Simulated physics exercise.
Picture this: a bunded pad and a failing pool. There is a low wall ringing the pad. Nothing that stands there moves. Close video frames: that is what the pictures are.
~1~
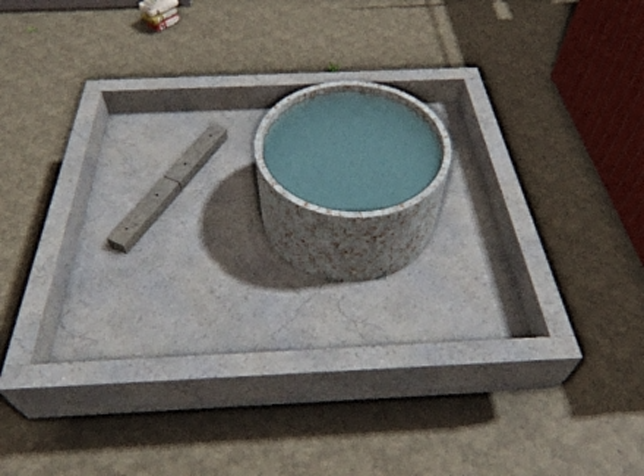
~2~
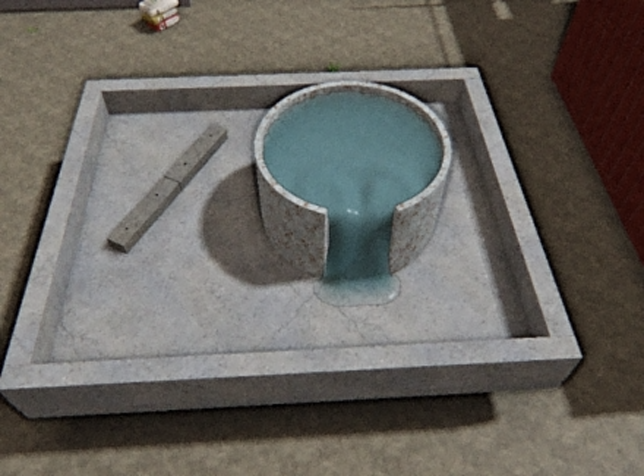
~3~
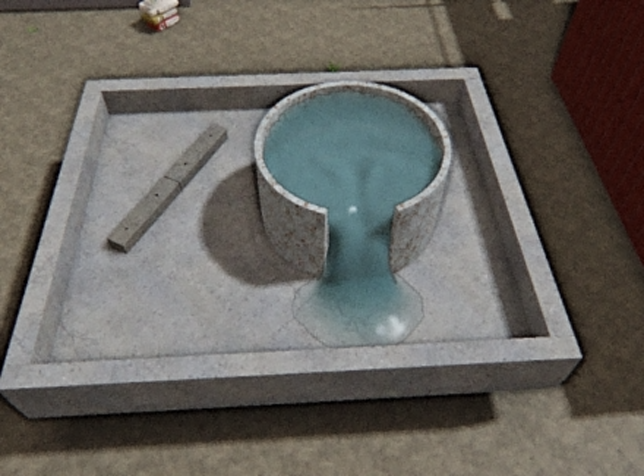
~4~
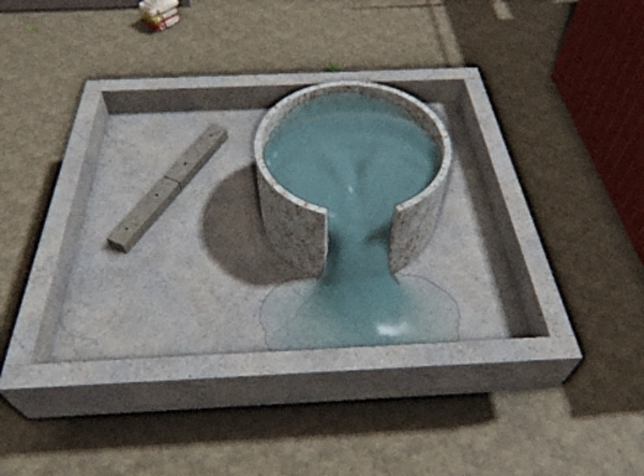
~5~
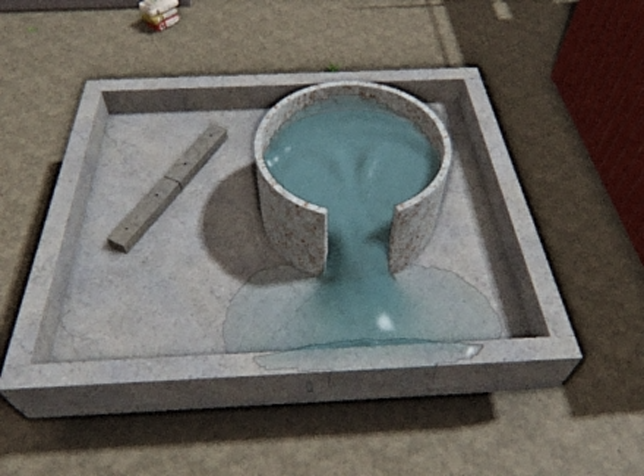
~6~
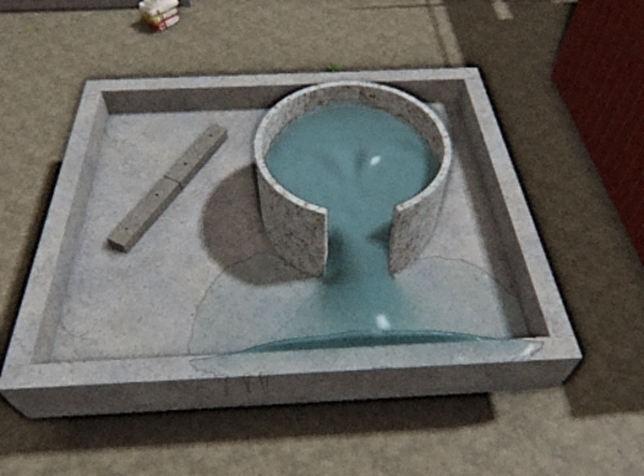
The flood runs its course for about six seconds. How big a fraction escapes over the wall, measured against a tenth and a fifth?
Bottom line, the loss falls short of a tenth.
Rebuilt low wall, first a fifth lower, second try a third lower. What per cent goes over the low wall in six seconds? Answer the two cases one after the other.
In the first case about 14 in a hundred, in the second about 22 in a hundred.
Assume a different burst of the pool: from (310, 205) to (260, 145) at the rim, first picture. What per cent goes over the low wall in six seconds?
My estimate is 8 percent.
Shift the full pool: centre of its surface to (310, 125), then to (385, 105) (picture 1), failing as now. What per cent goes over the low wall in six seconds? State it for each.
Case one gives roughly 4 percent; case two gives roughly 6 percent.
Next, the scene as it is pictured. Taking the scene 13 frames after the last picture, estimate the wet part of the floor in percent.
Roughly 70 percent.
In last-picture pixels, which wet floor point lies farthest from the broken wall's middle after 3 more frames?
I would point to (47, 381).
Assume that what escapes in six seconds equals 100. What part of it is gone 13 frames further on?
My reading is near 95 per cent.
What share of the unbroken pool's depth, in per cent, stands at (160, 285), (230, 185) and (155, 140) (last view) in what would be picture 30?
Going in order, roughly 6, 4 and 4 %.
A moment on, water covers 25 % of the floor; the low wall has let 1 % over.
Next, water covers 35 % of the floor; the low wall has let 2 % over.
Then, water covers 55 % of the floor; the low wall has let 7 % over.
Later, water covers 75 % of the floor; the low wall has let 7 % over.
In the end, water covers 75 % of the floor; the low wall has let 7 % over.
